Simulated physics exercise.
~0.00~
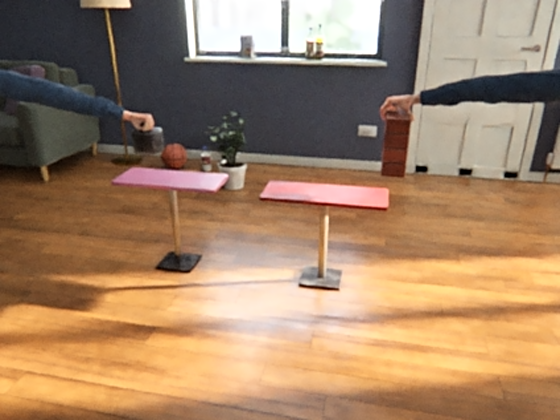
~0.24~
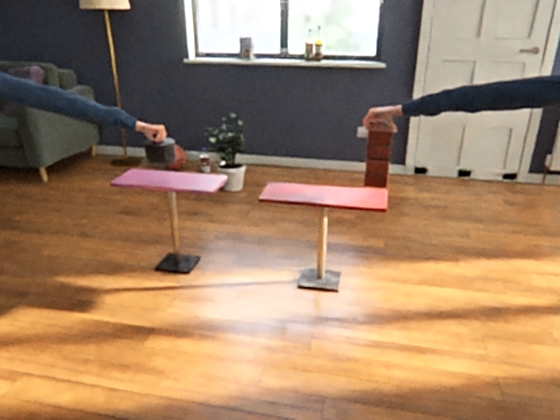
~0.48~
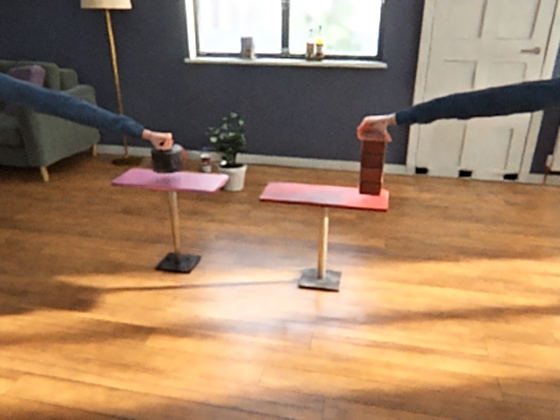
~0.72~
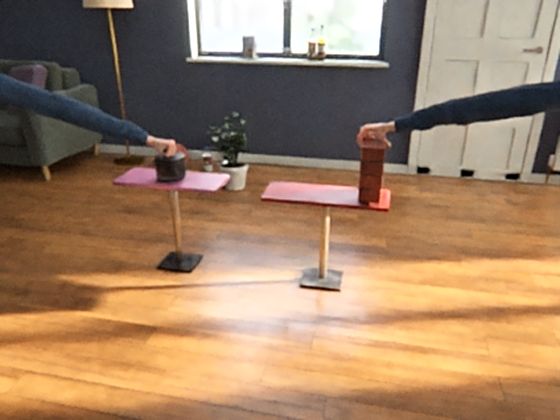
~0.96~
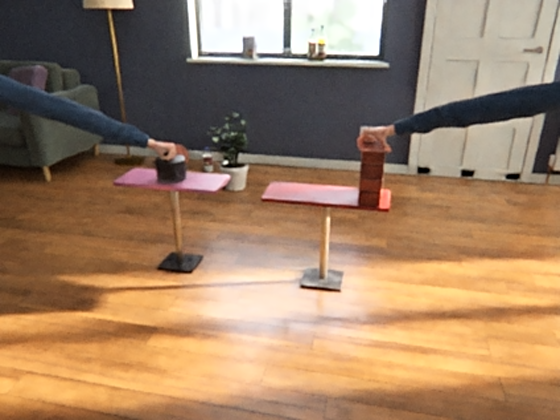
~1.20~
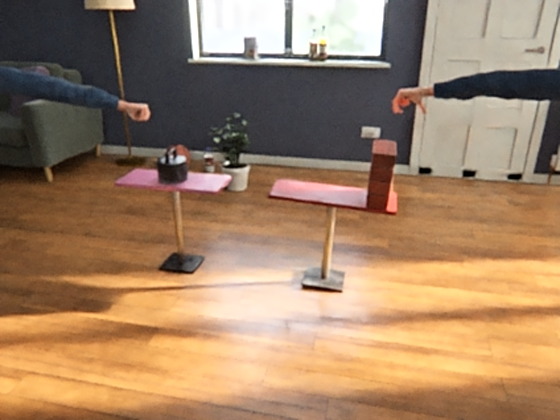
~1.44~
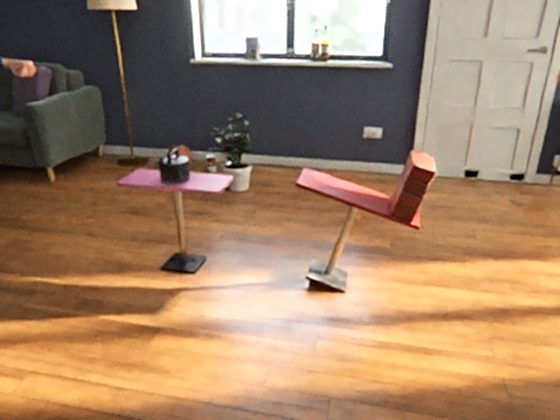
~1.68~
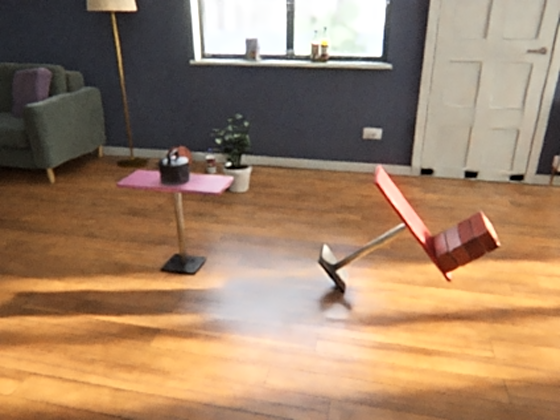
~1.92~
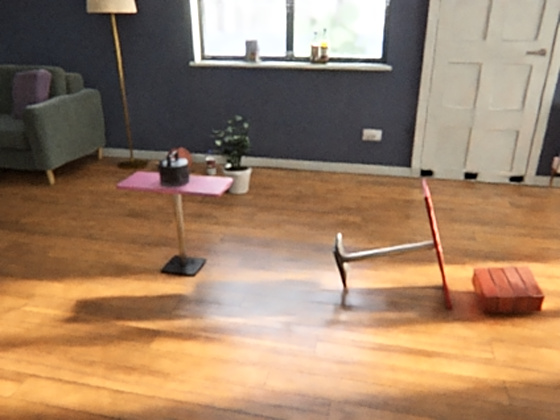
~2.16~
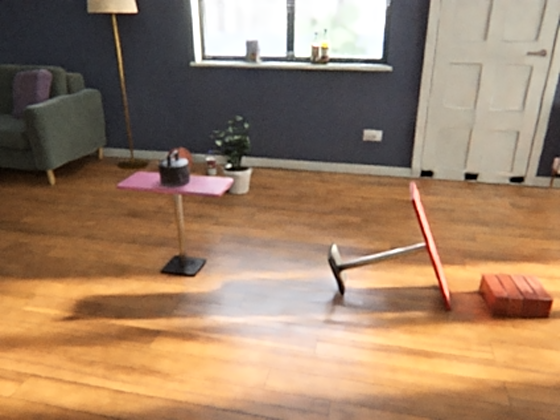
Red side table tipping over rightward and spilling stacked bricks after two hands let go, while the loaded pink table stays standing.
